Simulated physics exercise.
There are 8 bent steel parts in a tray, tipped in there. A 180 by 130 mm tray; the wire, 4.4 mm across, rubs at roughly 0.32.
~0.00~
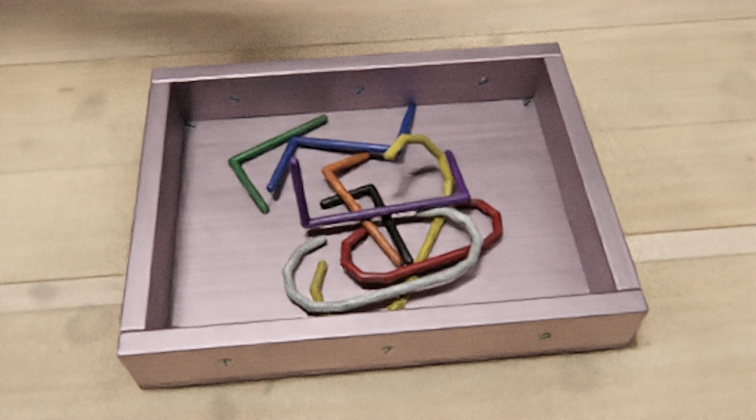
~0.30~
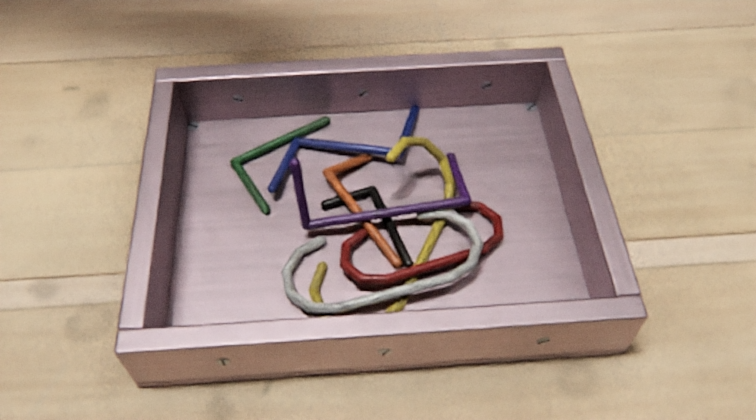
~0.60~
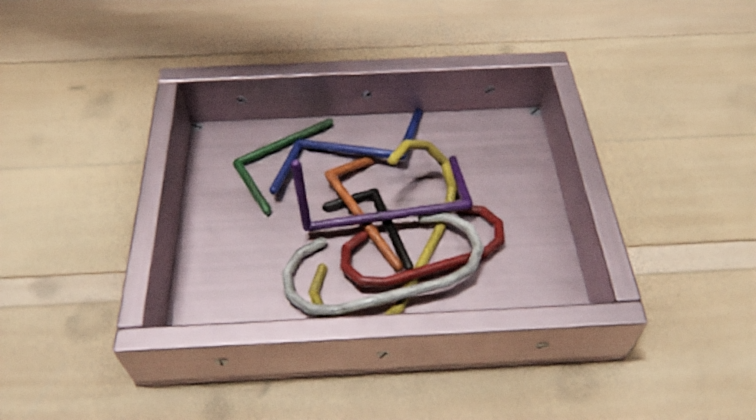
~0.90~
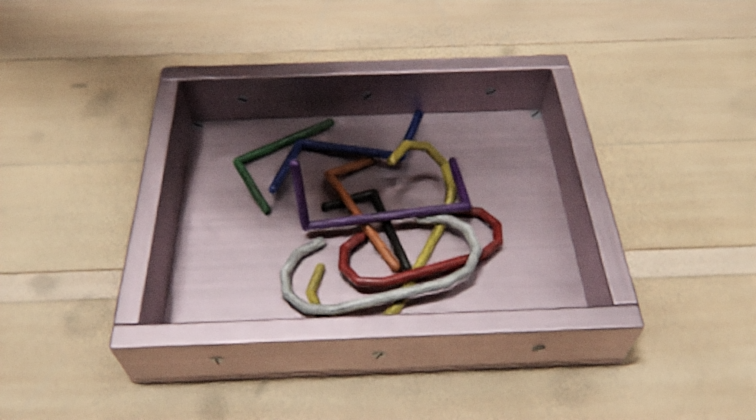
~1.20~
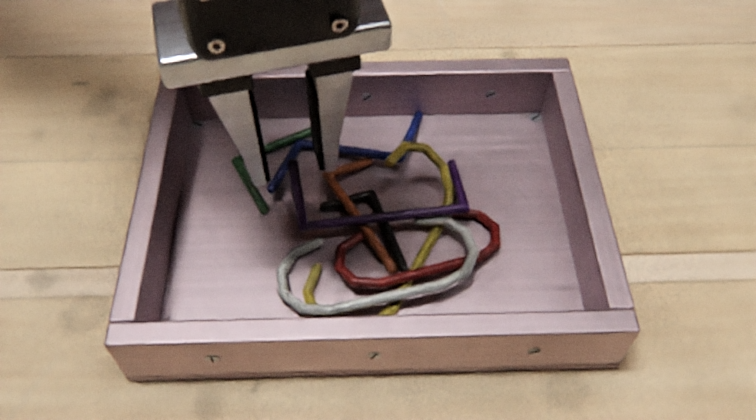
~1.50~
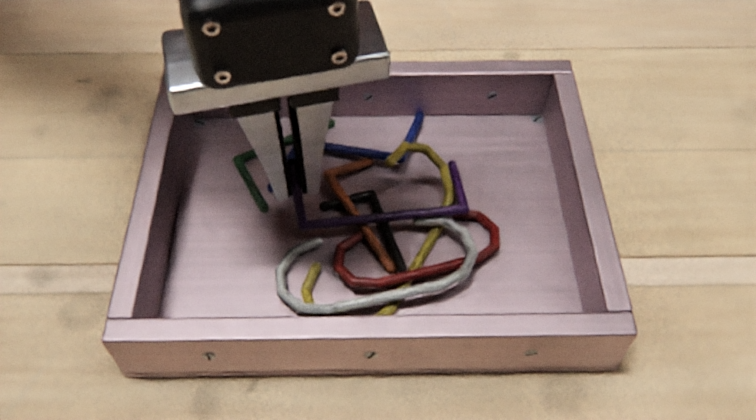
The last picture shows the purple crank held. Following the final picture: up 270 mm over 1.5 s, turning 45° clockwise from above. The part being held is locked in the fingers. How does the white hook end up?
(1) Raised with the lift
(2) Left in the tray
2, left in the tray.
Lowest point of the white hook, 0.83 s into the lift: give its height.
About 0 mm up.
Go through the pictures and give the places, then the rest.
In the first frame, fingers out of view, 199 mm above the grip; white hook from (322, 239) to (420, 212), passing over yellow hook, over red hook, under purple crank; purple crank from (294, 163) to (448, 154), passing over orange key, over white hook.
In the second frame, fingers out of view, 199 mm above the grip; black key from (325, 205) to (409, 264), passing under orange key; purple crank from (295, 164) to (450, 157), passing over orange key, over white hook.
In the third frame, fingers out of view, 185 mm above the grip; orange key from (370, 160) to (397, 266), passing over black key, under purple crank; red hook from (363, 236) to (459, 209), passing under white hook.
In the fourth frame, fingers out of view, 99 mm above the grip; green key from (266, 209) to (330, 123); yellow hook from (392, 161) to (320, 268), passing under white hook.
In the fifth frame, fingers (290, 145) 12 mm above the grip; white hook from (318, 242) to (419, 221), passing over yellow hook, over red hook, under purple crank; blue crank from (419, 116) to (272, 189).
In the sixth frame, fingers (292, 165) closed on the purple crank; white hook from (317, 242) to (418, 221); purple crank from (292, 163) to (452, 165).
By 1.95 s, lowest point more than 20 mm over the tray floor, purple crank 58 mm.
By 2.33 s, lowest point more than 20 mm over the tray floor, purple crank 158 mm.
By 3.00 s, lowest point more than 20 mm over the tray floor, purple crank 272 mm.
Finally, hanging purple crank 272 mm; the other 7 are down.
